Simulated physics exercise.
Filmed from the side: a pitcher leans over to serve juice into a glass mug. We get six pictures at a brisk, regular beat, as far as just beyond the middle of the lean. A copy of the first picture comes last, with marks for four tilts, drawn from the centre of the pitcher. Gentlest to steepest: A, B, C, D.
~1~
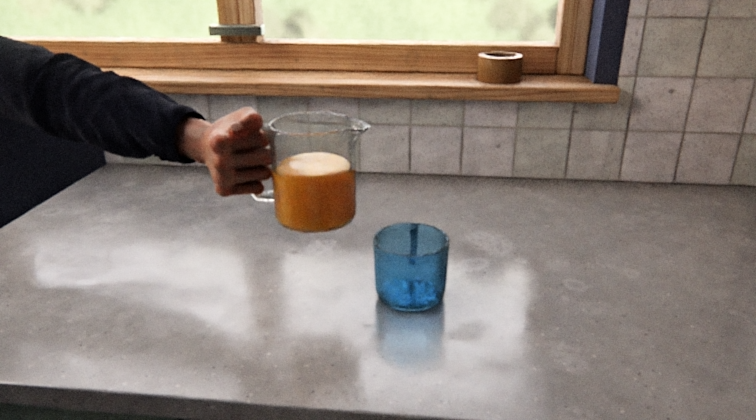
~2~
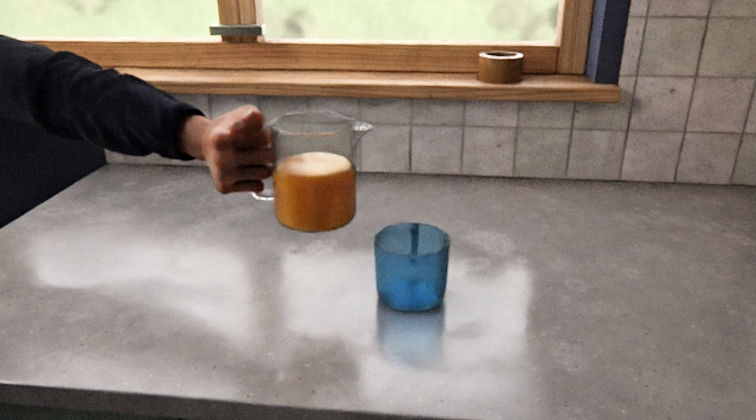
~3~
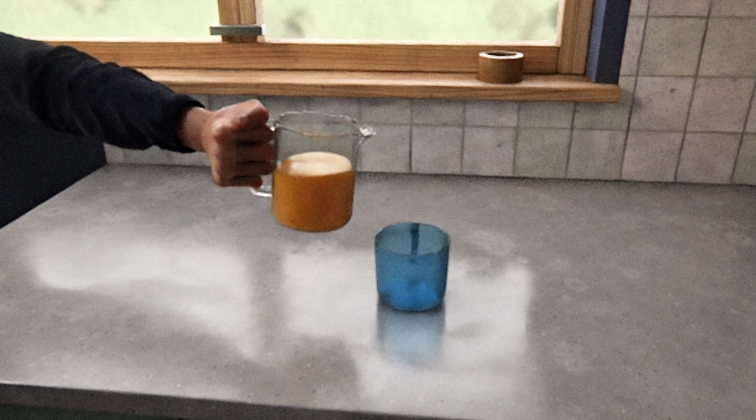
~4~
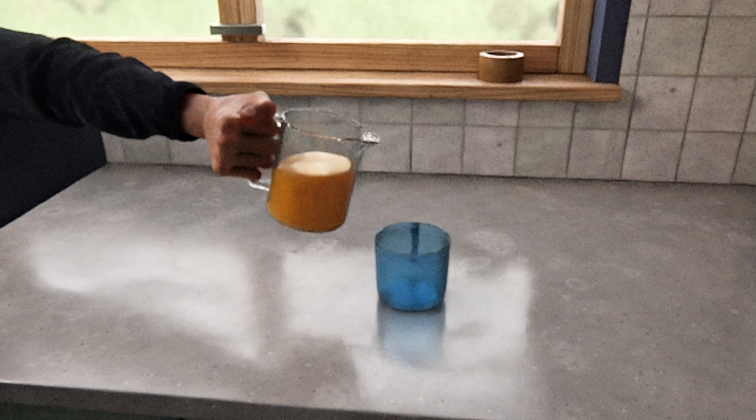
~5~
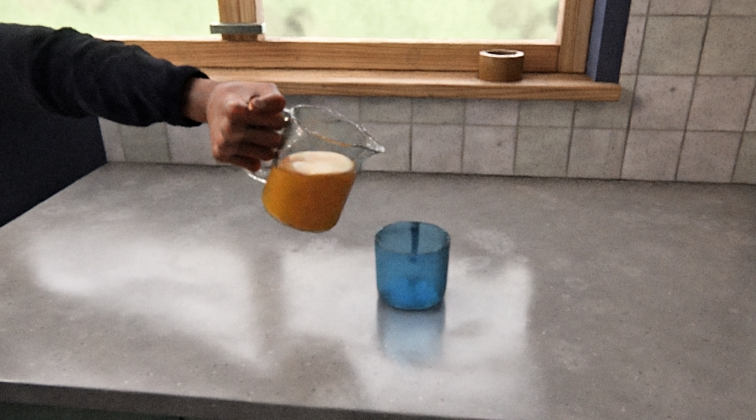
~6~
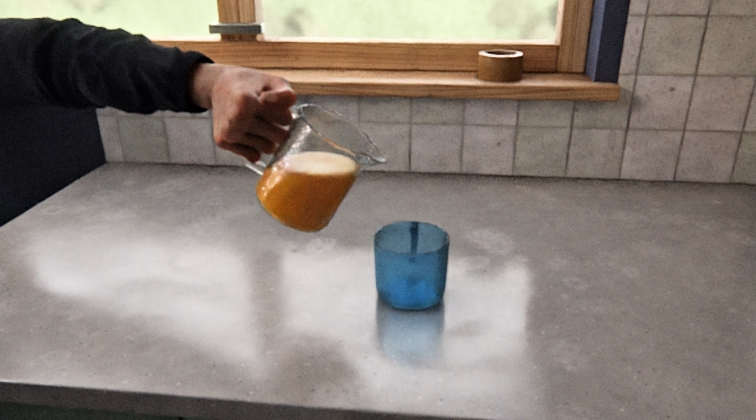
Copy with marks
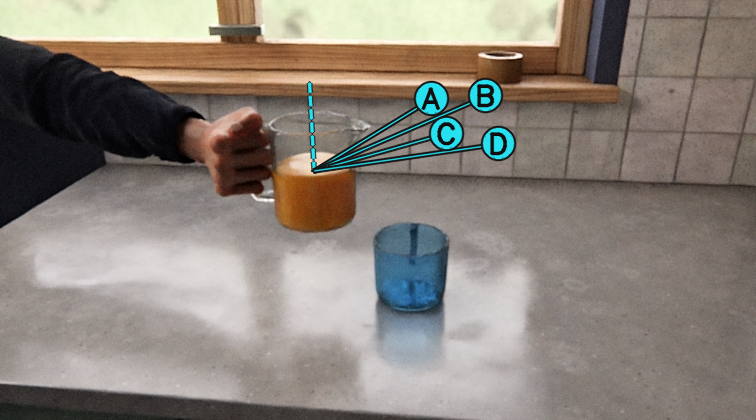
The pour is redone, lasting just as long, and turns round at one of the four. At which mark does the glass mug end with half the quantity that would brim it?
C is best.
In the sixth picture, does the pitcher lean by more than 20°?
Yes, it does.
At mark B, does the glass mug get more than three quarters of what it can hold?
No, it does not.
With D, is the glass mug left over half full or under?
Over half.
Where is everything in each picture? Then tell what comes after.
Upright, lip at (368, 127); rim of the glass mug round (411, 238); nothing has left yet.
Upright, lip at (370, 128); nothing has left yet.
Tipped about 6°, lip at (374, 133); nothing has left yet.
Tipped about 13°, lip at (379, 141); nothing has left yet.
Tipped about 22°, lip at (383, 150); nothing has left yet.
Tipped about 31°, lip at (385, 161); nothing has left yet.
On the marked copy, A at (416, 108); B at (470, 103); C at (430, 138); D at (482, 146).
For mark A, the glass mug ends with about 18 % of what it can hold.
For mark B, the glass mug ends with about 34 % of what it can hold.
For mark C, the glass mug ends with about 51 % of what it can hold.
For mark D, the glass mug ends with about 66 % of what it can hold; 4 % of the juice is spilt.
